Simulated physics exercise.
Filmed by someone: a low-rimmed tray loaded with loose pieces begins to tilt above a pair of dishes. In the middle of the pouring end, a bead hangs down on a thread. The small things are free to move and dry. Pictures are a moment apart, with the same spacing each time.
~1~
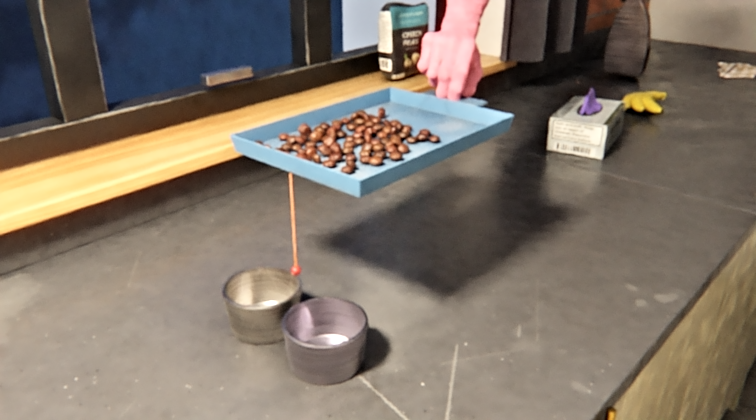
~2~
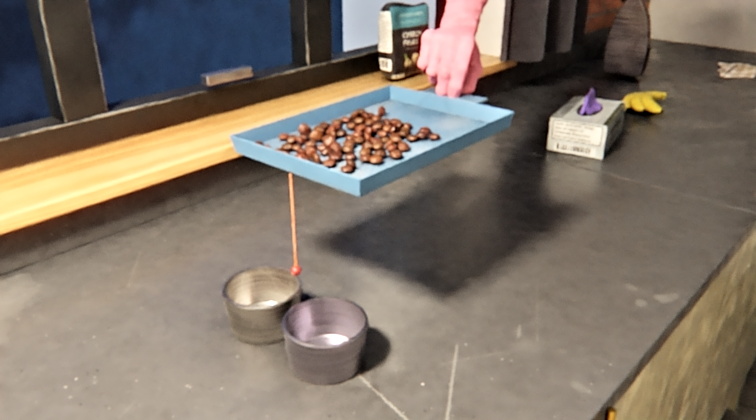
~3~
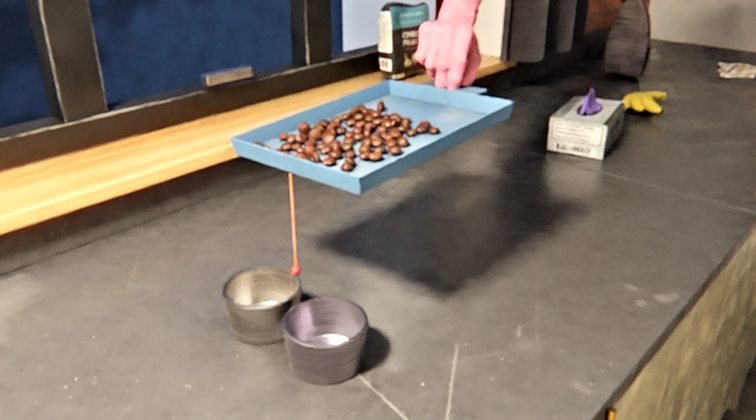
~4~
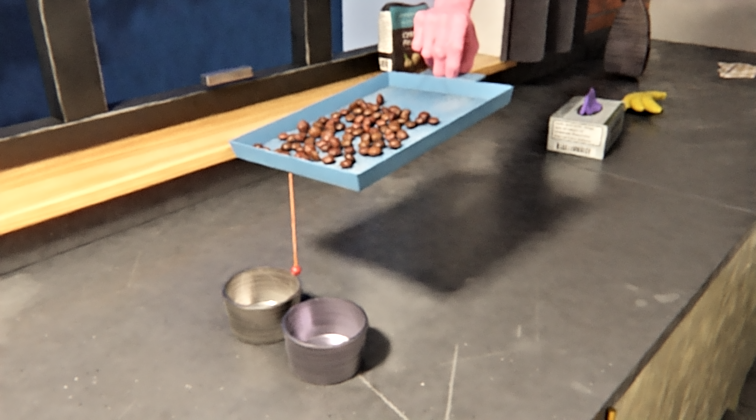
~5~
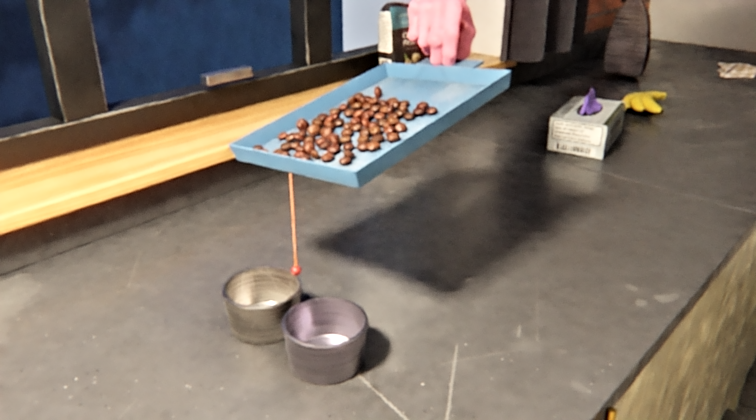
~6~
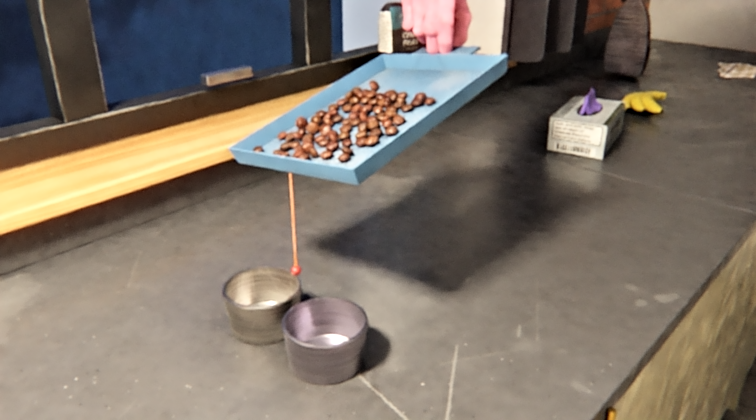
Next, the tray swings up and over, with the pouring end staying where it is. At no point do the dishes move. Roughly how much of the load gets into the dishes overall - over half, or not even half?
Not even half gets in.
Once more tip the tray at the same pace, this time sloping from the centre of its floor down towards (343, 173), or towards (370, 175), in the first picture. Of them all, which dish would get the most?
Tilt 1: Right-side dish. Tilt 2: Right-side dish.
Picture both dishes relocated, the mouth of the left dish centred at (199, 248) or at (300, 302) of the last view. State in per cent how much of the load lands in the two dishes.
50 %, then 0 %.
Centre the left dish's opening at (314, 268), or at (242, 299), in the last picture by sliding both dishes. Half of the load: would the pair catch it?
Result, first setup: The minor share; second setup: The minor share.
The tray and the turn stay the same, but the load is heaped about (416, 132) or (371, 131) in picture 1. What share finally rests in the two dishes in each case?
In order, 20 per cent then 20 per cent.
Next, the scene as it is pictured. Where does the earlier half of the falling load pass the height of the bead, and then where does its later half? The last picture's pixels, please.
Near (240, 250) and later near (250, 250).
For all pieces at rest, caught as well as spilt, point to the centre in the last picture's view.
About (232, 294).
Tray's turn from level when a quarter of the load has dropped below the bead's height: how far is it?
At roughly 95°.
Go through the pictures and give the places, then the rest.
In the first frame, corners of the pouring end at (235, 135) and (360, 178), level; middle of the load at (350, 139), flat chocolate drops; left dish at (233, 317); right dish at (296, 356); bead on its thread at (296, 271).
In the second frame, corners of the pouring end at (234, 135) and (360, 177), level; middle of the load at (350, 138).
In the third frame, corners of the pouring end at (234, 137) and (359, 175), tipped barely, lowest at the left corner; middle of the load at (350, 135).
In the fourth frame, corners of the pouring end at (233, 140) and (357, 172), tipped a little, lowest at the left corner; middle of the load at (349, 131).
In the fifth frame, corners of the pouring end at (233, 143) and (355, 169), tipped a little, lowest at the left corner; middle of the load at (348, 126).
In the sixth frame, corners of the pouring end at (233, 147) and (353, 166), tipped clearly, lowest at the left corner; middle of the load at (347, 122); left dish at (233, 317); right dish at (296, 356).
Soon after the last picture, tray tipped steeply; all on the tray.
A little later, tray tipped past a quarter turn; about a quarter on the tray; a small part in the left dish; about half outside both; about a quarter in the air.
Later still, tray tipped past a quarter turn; a small part in the left dish; nearly all outside both.
At rest, tray tipped past a quarter turn; none in the right dish; a small part in the left dish; nearly all outside both.
